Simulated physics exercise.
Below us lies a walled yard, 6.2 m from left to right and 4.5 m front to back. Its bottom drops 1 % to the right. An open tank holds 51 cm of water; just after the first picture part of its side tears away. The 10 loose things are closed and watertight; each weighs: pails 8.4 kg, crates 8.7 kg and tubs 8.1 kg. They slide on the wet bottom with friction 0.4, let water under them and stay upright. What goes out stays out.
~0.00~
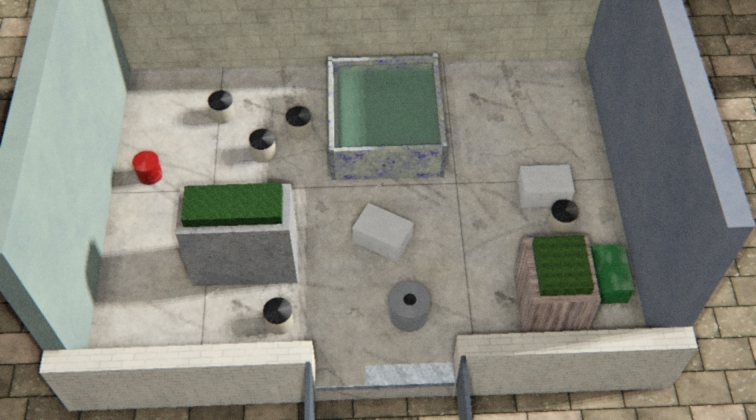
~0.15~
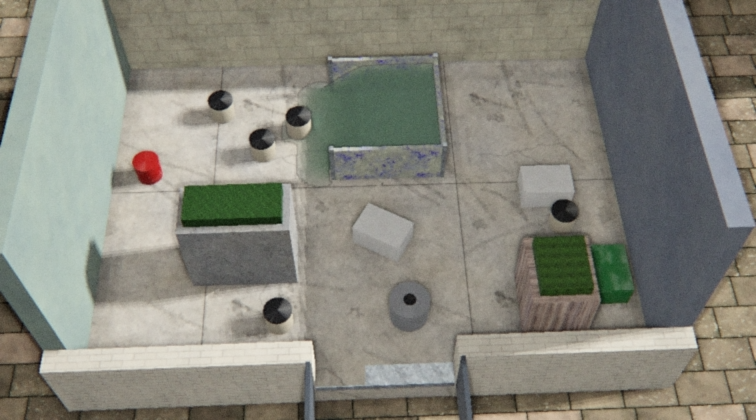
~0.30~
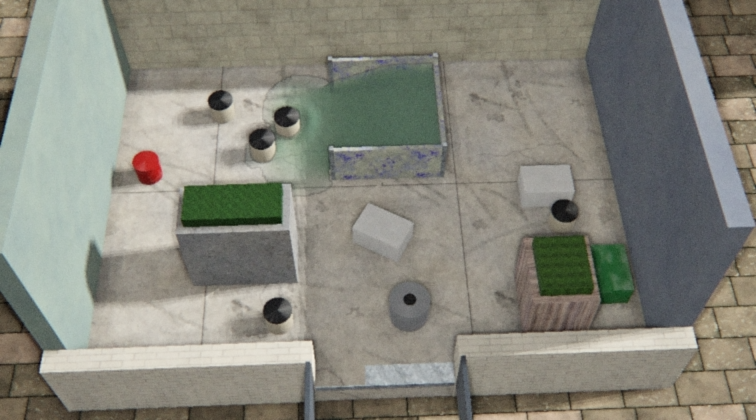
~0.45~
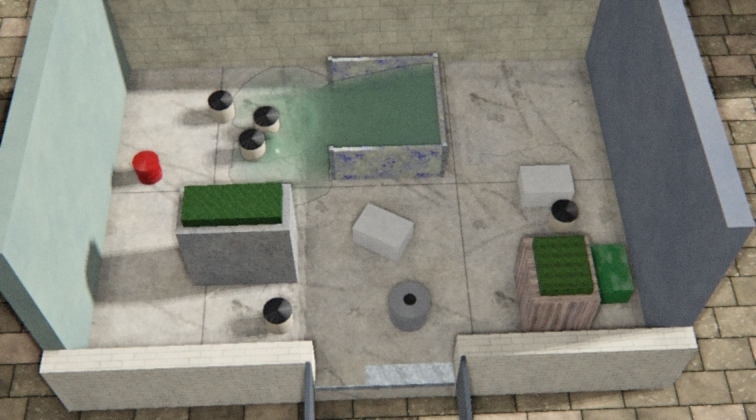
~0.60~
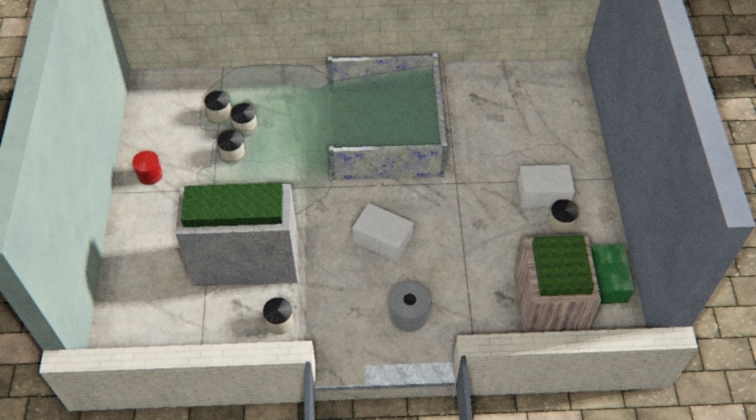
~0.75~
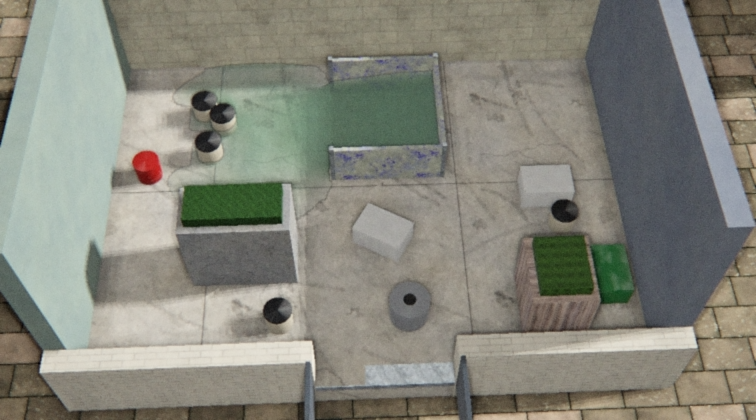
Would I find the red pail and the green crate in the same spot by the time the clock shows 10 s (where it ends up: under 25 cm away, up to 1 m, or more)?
Red pail ends far away; green crate barely shifts.
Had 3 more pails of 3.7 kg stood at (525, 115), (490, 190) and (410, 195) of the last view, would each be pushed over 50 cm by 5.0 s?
In that order: Under, less, short of it.
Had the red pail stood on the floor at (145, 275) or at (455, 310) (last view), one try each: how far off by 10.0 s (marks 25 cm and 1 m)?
In that order: It travels far; it holds its place.
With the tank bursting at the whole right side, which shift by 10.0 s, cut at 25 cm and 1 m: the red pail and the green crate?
Then the red pail barely shifts, the green crate moves a short way.
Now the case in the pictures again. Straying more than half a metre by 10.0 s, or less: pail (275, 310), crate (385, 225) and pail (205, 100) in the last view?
In that order: Short of it, past it, over.
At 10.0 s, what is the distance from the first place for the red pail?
About 250 cm.
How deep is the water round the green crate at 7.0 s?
About 1 cm.
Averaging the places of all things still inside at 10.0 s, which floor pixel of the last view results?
Around (395, 246).
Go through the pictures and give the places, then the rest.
In the first picture, the red pail at (145, 161) rests on the ground; the green crate at (611, 267), on the bottom; water covers 1.9 m2; 0 of 10 have shifted.
In the second picture, the red pail at (145, 161), on the bottom; the green crate at (611, 267), on the bottom; water covers 2.5 m2; 0 of 10 have shifted.
In the third picture, the red pail at (145, 161), on the bottom; the green crate at (611, 267) rests on the ground; 3.3 m2 under water; 1 of 10 have shifted.
In the fourth picture, the red pail at (145, 161), on the bottom; the green crate at (611, 267), on the bottom; water covers 4.2 m2; 2 of 10 have shifted.
In the fifth picture, the red pail at (145, 161), on the bottom; the green crate at (611, 267) rests on the ground; water covers 5.1 m2; 2 of 10 have shifted.
In the sixth picture, the red pail at (145, 161) rests on the ground; the green crate at (611, 267) rests on the ground; 6.1 m2 under water; 3 of 10 have shifted.
After 2.0 s the red pail is near (118, 187), 0.5 m from its start, afloat; the green crate is near (611, 267), 0.0 m from its start, aground; 0 of 10 are out; 4 afloat.
After 4.5 s the red pail is near (232, 318), 2.5 m from its start, aground; the green crate is near (611, 267), 0.0 m from its start, aground; 0 of 10 are out; 1 afloat.
After 7.0 s the red pail is near (255, 300), 2.4 m from its start, aground; the green crate is near (611, 267), 0.0 m from its start, aground; 0 of 10 are out; 0 afloat.
After 10.0 s the red pail is near (255, 300), 2.4 m from its start, aground; the green crate is near (607, 265), 0.1 m from its start, afloat; 0 of 10 are out; 3 afloat.
